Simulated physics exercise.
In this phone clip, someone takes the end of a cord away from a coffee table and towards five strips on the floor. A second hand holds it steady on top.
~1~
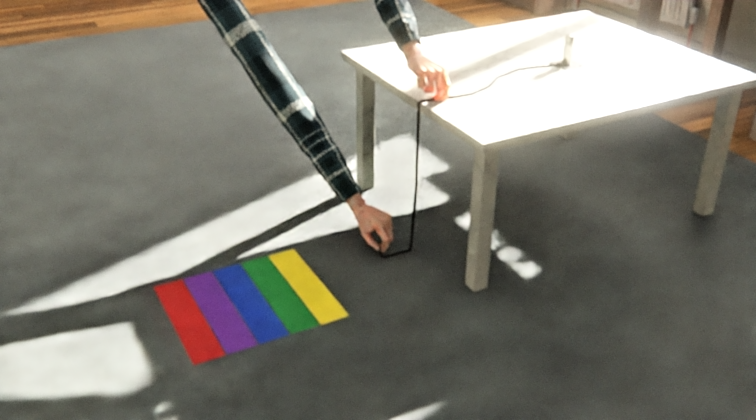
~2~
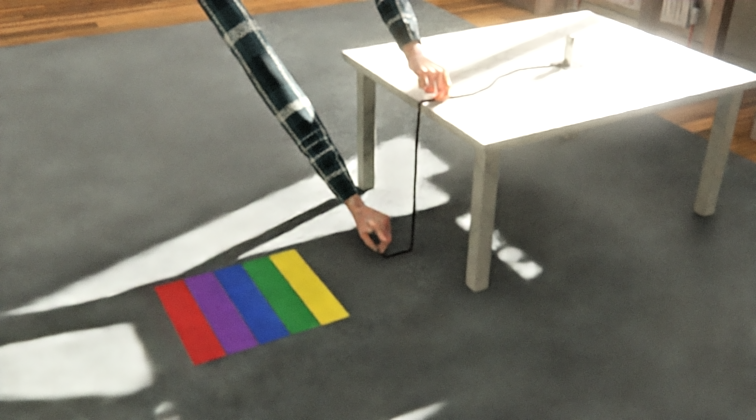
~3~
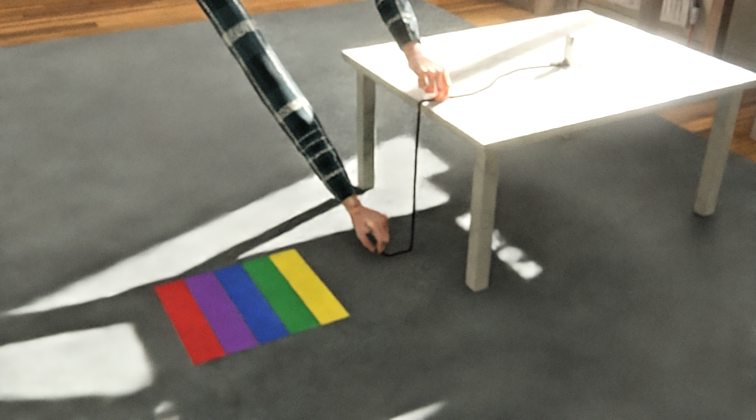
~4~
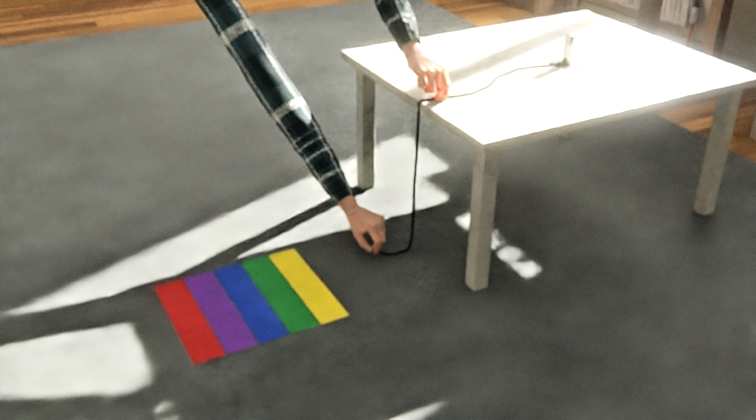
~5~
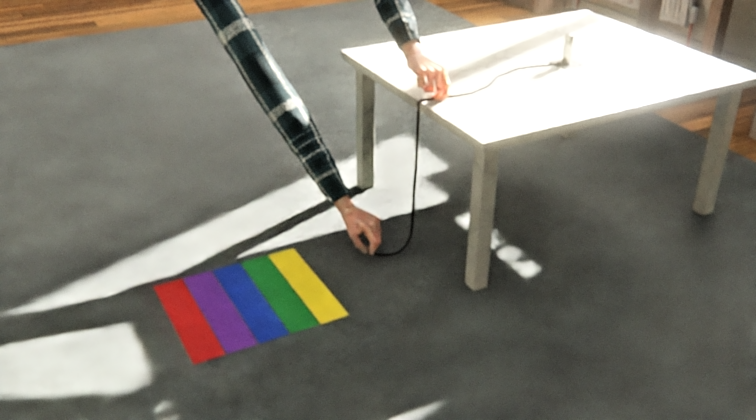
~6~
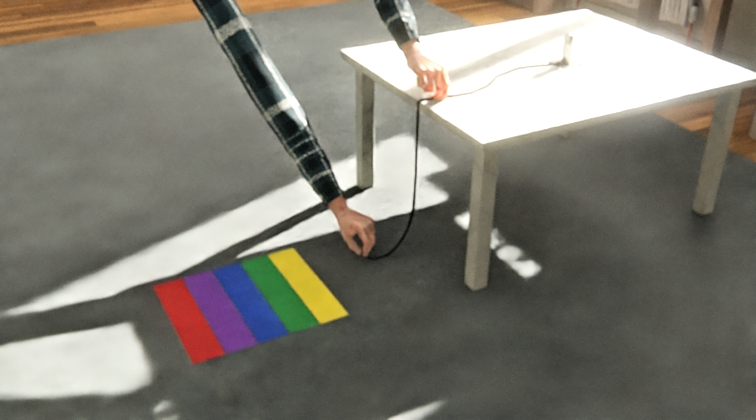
On a sunlit grey floor beside a pale coffee table, a person in a plaid sleeve holds a dark cord's end low, near five coloured strips, while the other hand rests at the table's edge. The lower hand then draws the end slightly left, and the hanging cord bends into a rounder curve.
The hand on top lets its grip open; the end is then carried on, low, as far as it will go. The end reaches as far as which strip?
As far as the green strip.
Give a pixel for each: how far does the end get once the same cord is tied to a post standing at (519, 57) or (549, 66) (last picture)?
Roughly (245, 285) and (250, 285).
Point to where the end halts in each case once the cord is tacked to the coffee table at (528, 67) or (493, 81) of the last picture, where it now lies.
In order: Close to (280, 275) and close to (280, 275).
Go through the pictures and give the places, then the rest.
End (381, 249); yellow (325, 307); green (296, 316); blue (265, 325); purple (234, 335); red (202, 345), in the first frame.
End (379, 250); cord through (535, 68) (496, 80) (458, 97) (418, 125) (415, 184) (412, 236), in the second frame.
End (376, 250), in the third frame.
End (373, 250); cord through (534, 67) (495, 79) (458, 96) (418, 124) (414, 184) (412, 236), in the fourth frame.
End (369, 251), in the fifth frame.
End (362, 253); cord through (533, 66) (495, 79) (457, 95) (418, 123) (415, 183) (404, 236), in the sixth frame.
Soon after, end near (334, 261); short of the strips.
After that, end near (296, 272); over yellow.
At the stop, end near (274, 278); over green. It gets as far as the green strip.
